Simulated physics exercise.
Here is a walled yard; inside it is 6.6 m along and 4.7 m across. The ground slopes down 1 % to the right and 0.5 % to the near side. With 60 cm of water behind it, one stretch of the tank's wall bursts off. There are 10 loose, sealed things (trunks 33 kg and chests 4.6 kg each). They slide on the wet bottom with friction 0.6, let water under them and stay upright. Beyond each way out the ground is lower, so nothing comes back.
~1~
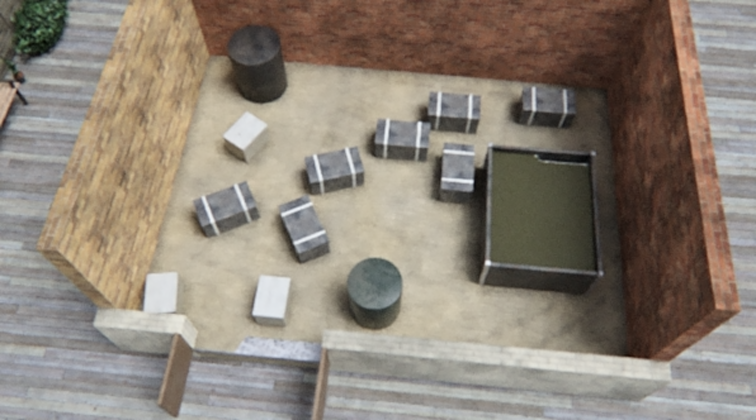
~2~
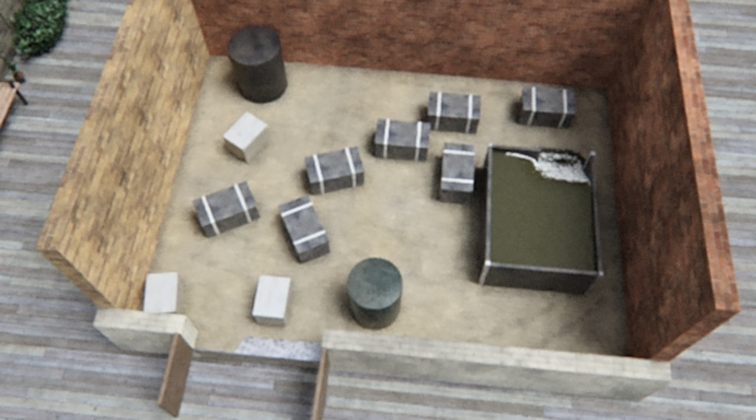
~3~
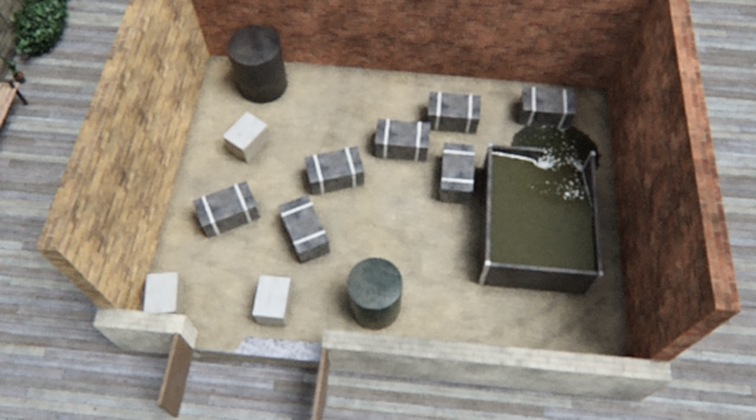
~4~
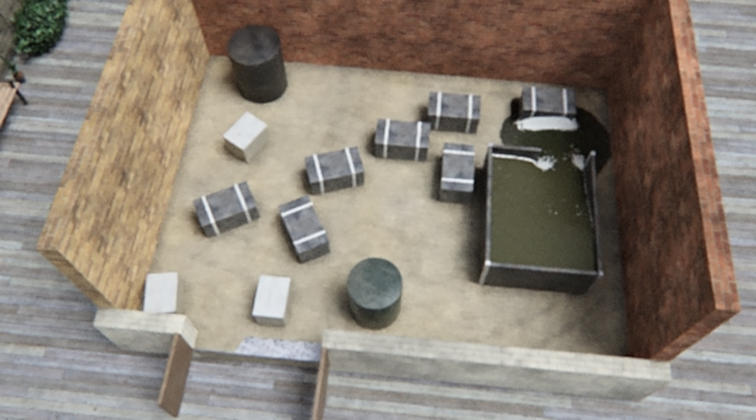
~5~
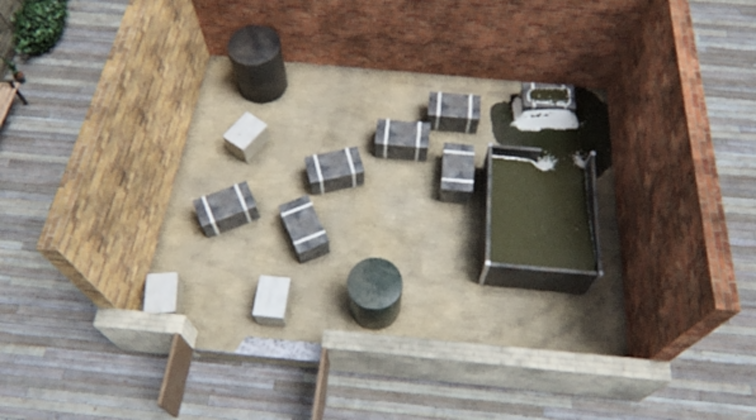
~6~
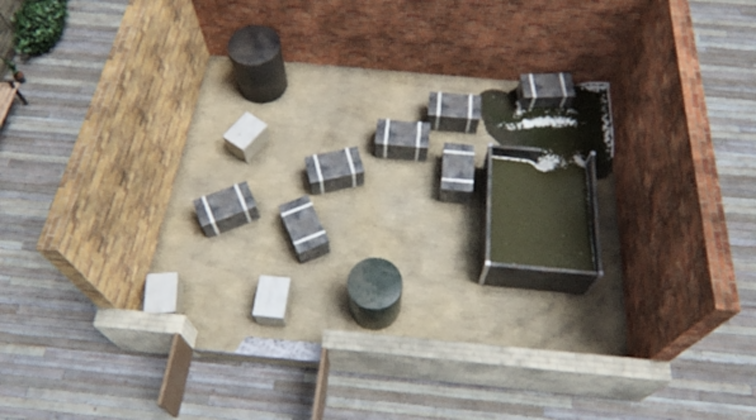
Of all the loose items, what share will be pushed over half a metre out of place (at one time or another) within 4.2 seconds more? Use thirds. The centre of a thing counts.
It is less than a third.
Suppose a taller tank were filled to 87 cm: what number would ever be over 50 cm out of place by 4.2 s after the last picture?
Then 3.
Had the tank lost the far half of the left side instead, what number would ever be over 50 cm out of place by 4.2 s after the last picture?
In that case 5 of them.
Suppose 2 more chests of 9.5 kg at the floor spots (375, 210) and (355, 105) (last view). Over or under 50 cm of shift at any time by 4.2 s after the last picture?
In that order: Less, more.
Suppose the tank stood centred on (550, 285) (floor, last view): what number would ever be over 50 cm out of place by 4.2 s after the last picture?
In that case 2 of them.
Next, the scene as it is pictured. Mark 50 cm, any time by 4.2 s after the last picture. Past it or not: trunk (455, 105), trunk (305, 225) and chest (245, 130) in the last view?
In turn: Less, short of it, past it.
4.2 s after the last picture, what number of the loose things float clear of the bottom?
At that moment 1.
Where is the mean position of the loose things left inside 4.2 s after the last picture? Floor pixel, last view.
Around (313, 196).
Then, 0.4 s after the last picture 0 of 10 are over 50 cm from their spots; 0 afloat.
Then, 1.5 s after the last picture 1 of 10 are over 50 cm from their spots; 1 afloat.
Then, 2.8 s after the last picture 1 of 10 are over 50 cm from their spots; 0 afloat.
Then, 4.2 s after the last picture 2 of 10 are over 50 cm from their spots, and 2 have been at some point; 1 afloat.
